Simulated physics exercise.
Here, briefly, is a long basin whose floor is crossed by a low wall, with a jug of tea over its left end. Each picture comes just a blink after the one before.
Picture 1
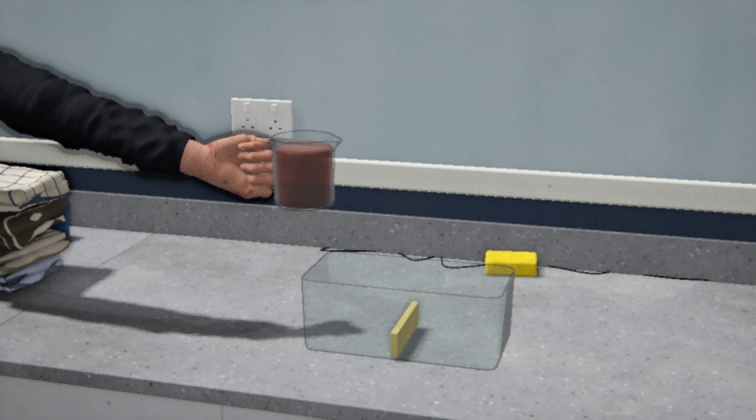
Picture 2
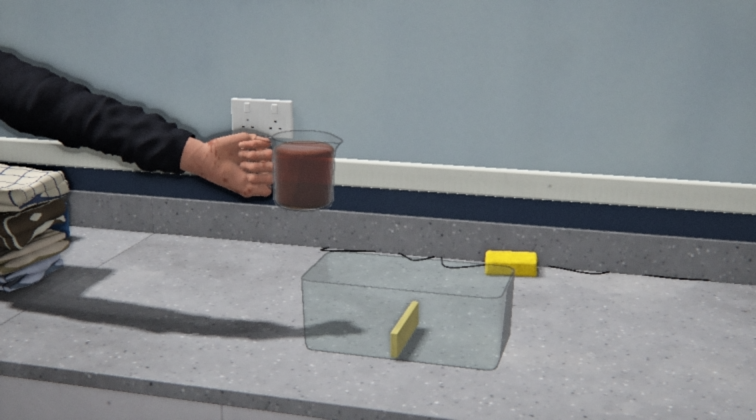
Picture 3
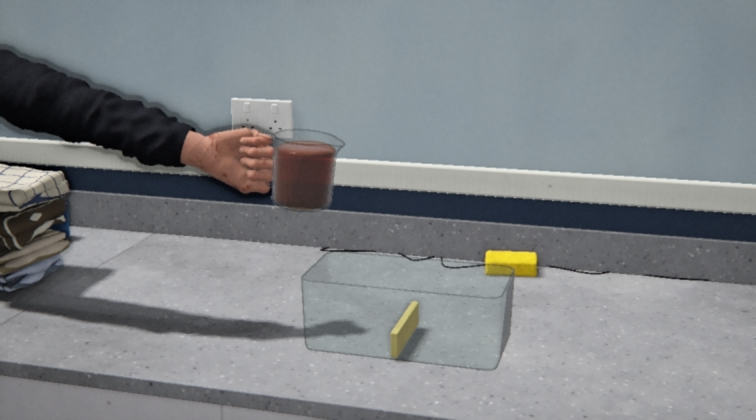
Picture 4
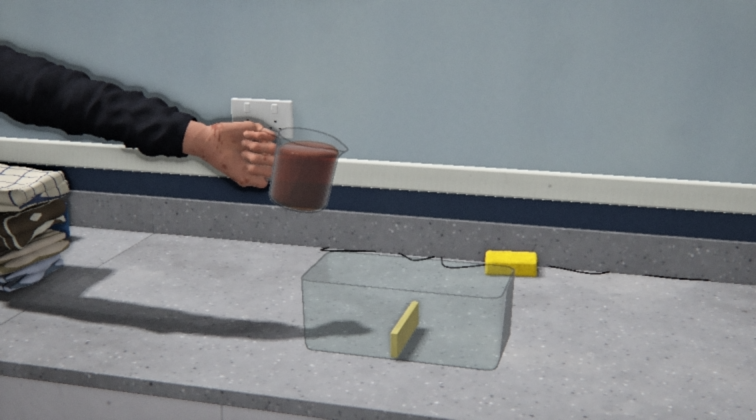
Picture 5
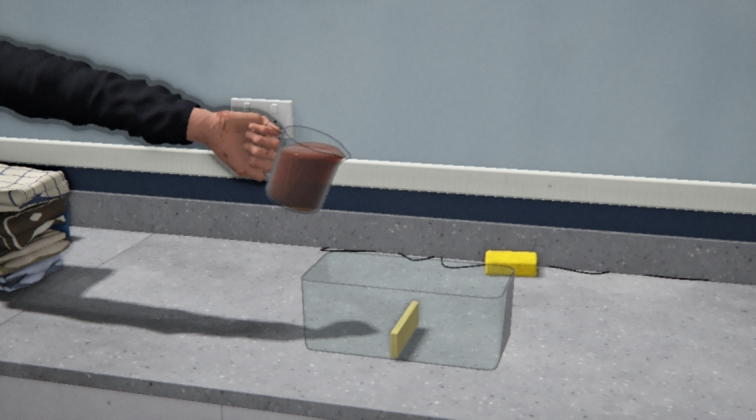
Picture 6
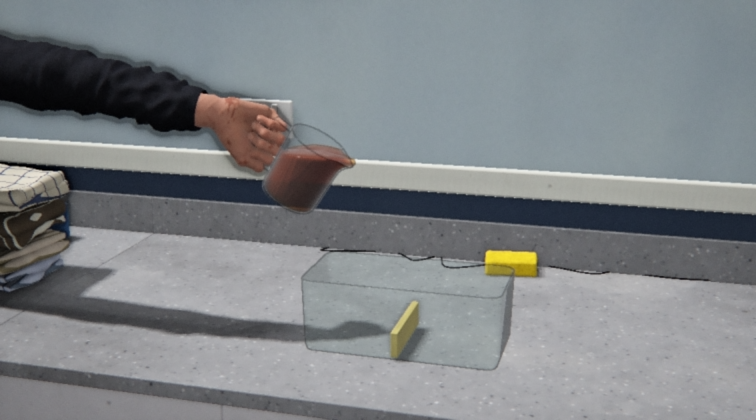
The clip opens with a hand at the left holding a clear jug of reddish-brown tea upright above the left end of a clear basin with a low yellow wall inside. The hand then tilts the jug to the right, slowly at first and then further, until the tea reaches the rim.
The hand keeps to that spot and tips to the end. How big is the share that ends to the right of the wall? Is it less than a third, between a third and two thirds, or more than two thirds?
The share right of the wall ends up below a third.
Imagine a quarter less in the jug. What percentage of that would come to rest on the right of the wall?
About 5 %.
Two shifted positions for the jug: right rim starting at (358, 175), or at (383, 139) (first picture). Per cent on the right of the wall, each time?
First try: Near 15 percent; second try: Near 90 percent.
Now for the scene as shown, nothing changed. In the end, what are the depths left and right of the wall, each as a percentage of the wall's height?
I'd say close to 60 per cent on the left side and 0 on the right.
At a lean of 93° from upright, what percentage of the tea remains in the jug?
My estimate is close to 55 percent remaining.
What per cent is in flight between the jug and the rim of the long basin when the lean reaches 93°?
Airborne share: Approx. 30 %.
A moment on, the tilt is 93° and 56 per cent is still to pour, 14 is left of the wall and 1 right of it.
Next, the tilt is 110° and 11 per cent is still to pour, 69 is left of the wall and 3 right of it.
Then the tilt is 110° and 1 per cent is still to pour, 84 is left of the wall and 5 right of it.
Later the tilt is 110° and 0 per cent is still to pour, 87 is left of the wall and 7 right of it.
Finally, 87 per cent lies left of the wall, 7 right of it and 6 outside.
